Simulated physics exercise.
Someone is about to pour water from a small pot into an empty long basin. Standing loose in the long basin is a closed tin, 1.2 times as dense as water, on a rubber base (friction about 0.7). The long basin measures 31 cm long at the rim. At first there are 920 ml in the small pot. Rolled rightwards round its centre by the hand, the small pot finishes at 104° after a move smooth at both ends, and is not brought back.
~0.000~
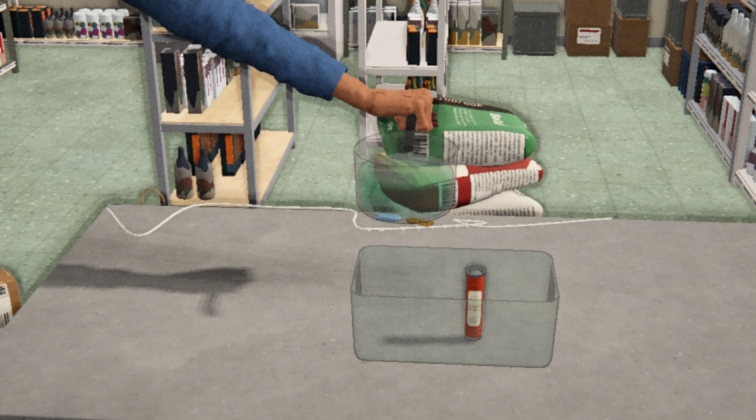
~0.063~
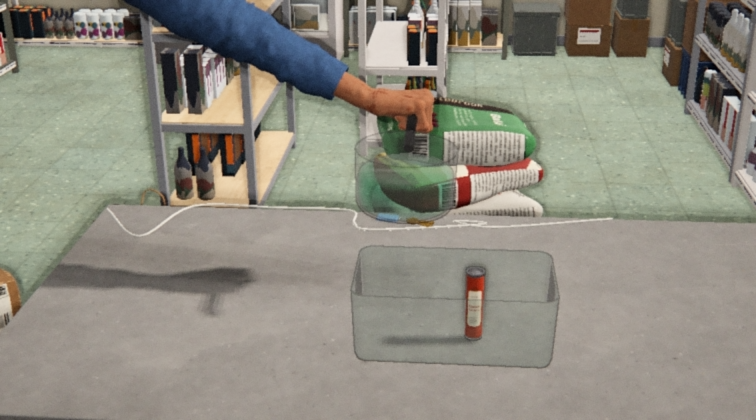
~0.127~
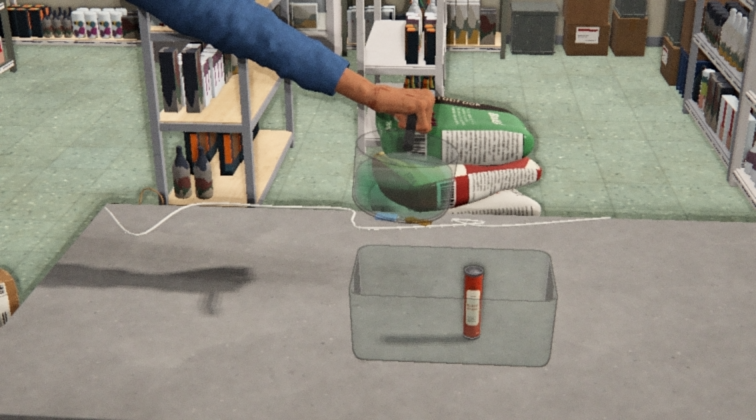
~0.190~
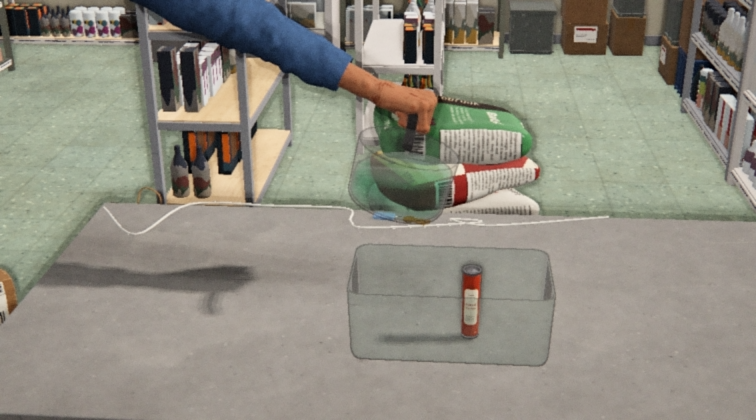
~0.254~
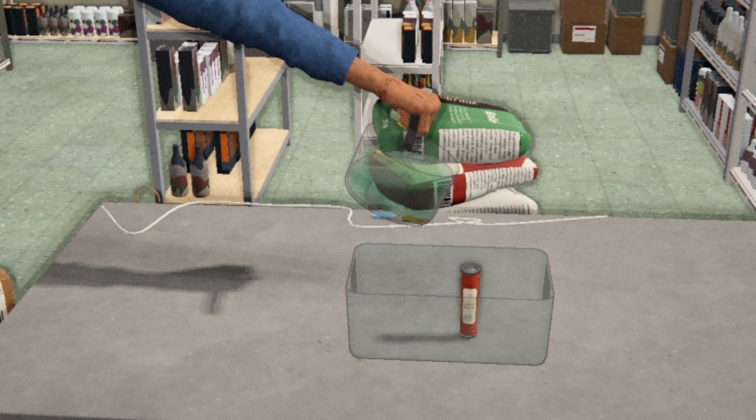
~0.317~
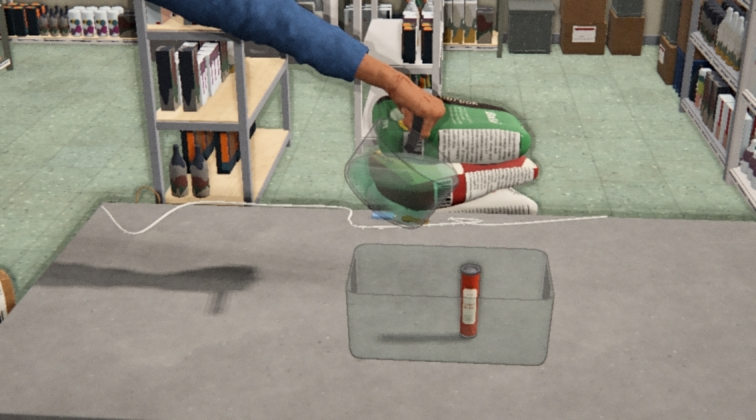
A hand in a blue sleeve, reaching in from the upper left, tilts a small transparent pot steadily rightwards above the far edge of a grey tabletop, seen from slightly above in a shop. Below it stands a clear long basin holding an upright red tin with a pale label, with shelves and green bags on the pale green floor behind. The basin and tin stay put, while the view shifts barely perceptibly.
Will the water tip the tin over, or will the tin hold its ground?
It is tipped over.
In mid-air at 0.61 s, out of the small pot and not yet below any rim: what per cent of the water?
Close to 40 per cent, I'd say.
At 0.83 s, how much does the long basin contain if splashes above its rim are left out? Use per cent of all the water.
About 76 per cent.
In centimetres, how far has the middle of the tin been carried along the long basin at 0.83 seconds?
The tin is about 0 cm from where it started.
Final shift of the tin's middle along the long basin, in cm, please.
6.0 cm.
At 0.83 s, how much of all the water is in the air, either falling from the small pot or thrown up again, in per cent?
About 14 per cent.
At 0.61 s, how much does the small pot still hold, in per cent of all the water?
Around 42 percent.
After 0.61 s the tilt is 90° and 42 per cent is still to pour; the tin stands where it began.
After 0.83 s the tilt is 104° and 11 per cent is still to pour; the tin stands where it began.
After 1.05 s the tilt is 104° and 1 per cent is still to pour; the tin leans 16°.
After 1.30 s the tilt is 104° and 0 per cent is still to pour; the tin lies on its side.
In the end the tin lies on its side.
